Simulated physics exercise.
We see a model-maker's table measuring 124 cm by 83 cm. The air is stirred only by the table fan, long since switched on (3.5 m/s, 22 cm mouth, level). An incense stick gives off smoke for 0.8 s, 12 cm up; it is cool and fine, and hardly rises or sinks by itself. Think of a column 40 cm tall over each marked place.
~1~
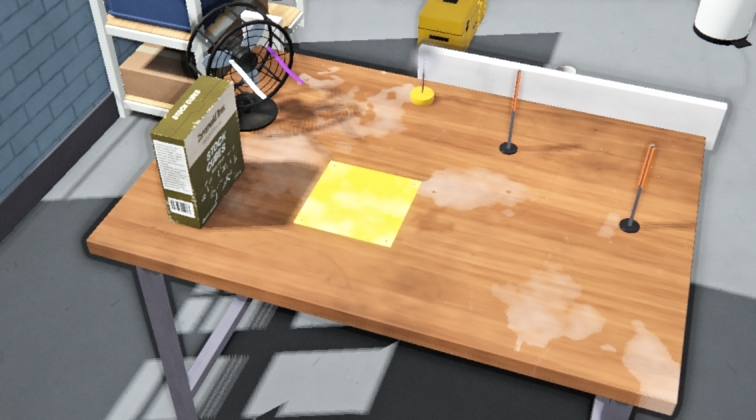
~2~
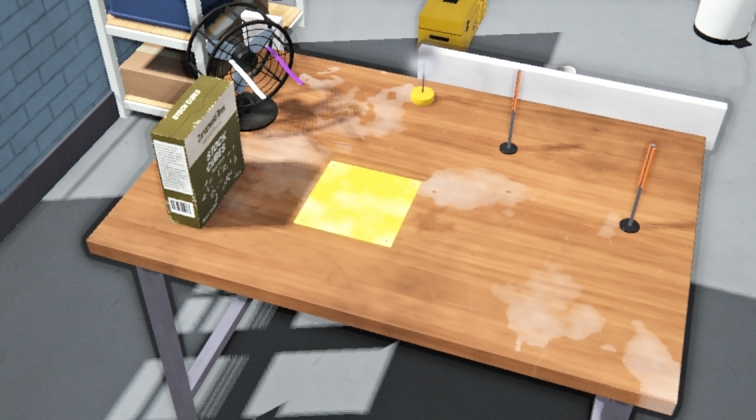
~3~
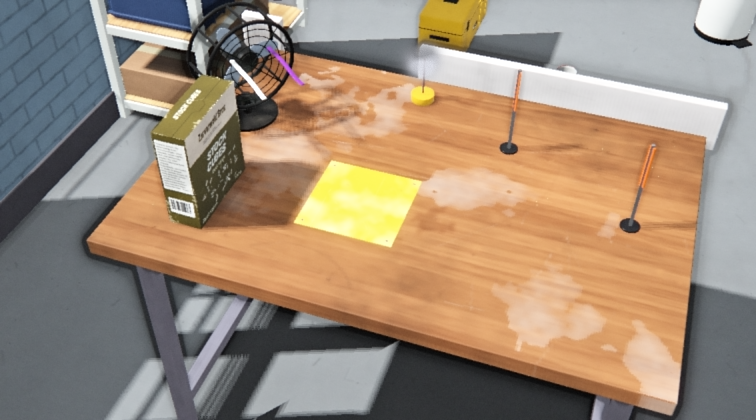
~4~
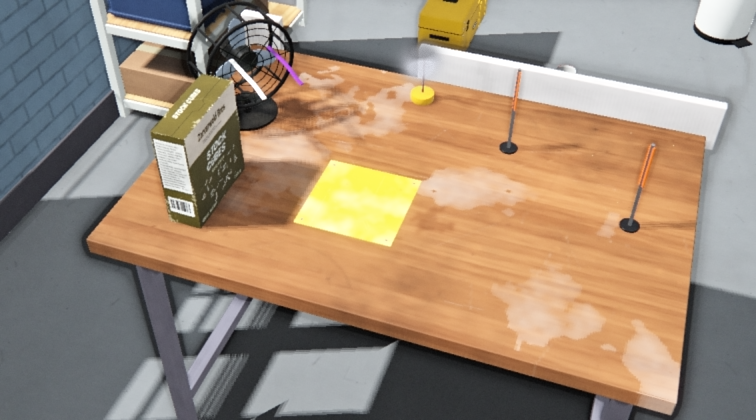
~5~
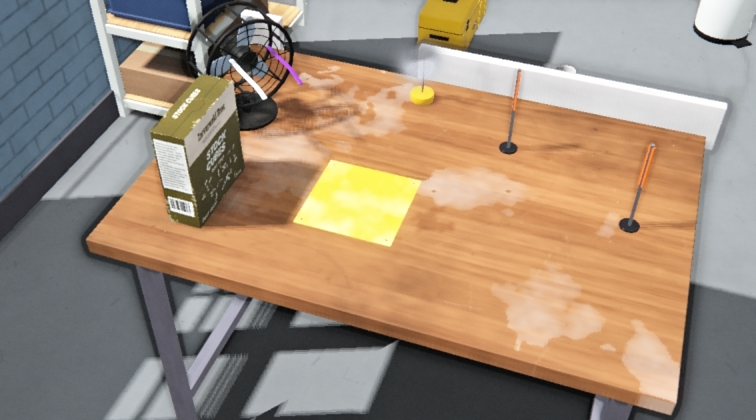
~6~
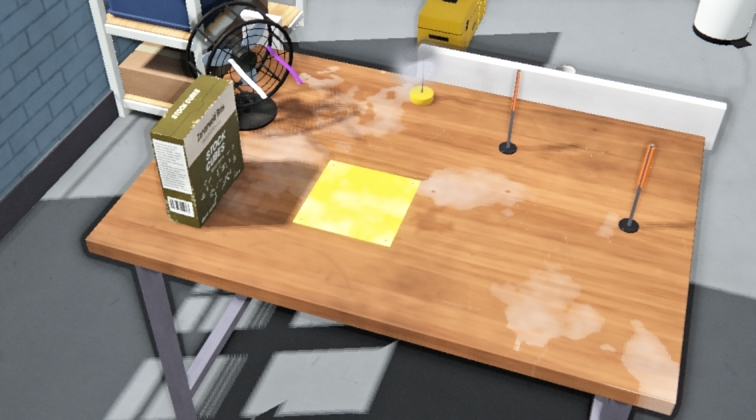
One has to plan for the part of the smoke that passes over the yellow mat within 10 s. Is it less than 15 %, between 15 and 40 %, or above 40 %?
Over the yellow mat: More than 40 %.
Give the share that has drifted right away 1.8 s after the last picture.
About 5 %.
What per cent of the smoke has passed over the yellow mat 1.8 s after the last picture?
Near 50 %.
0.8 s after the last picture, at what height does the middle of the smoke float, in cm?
About 6 cm.
Then, 0.8 s after the last picture, 0 % is gone from the area; 0 % has passed over the yellow mat, and the middle of the rest is near (387, 85).
Then, 1.8 s after the last picture, 6 % is gone from the area; 47 % has passed over the yellow mat, and the middle of the rest is near (312, 150).
Then, 3.8 s after the last picture, 99 % is gone from the area; 99 % has passed over the yellow mat.
Then, 9.8 s after the last picture, 100 % is gone from the area; 99 % has passed over the yellow mat.
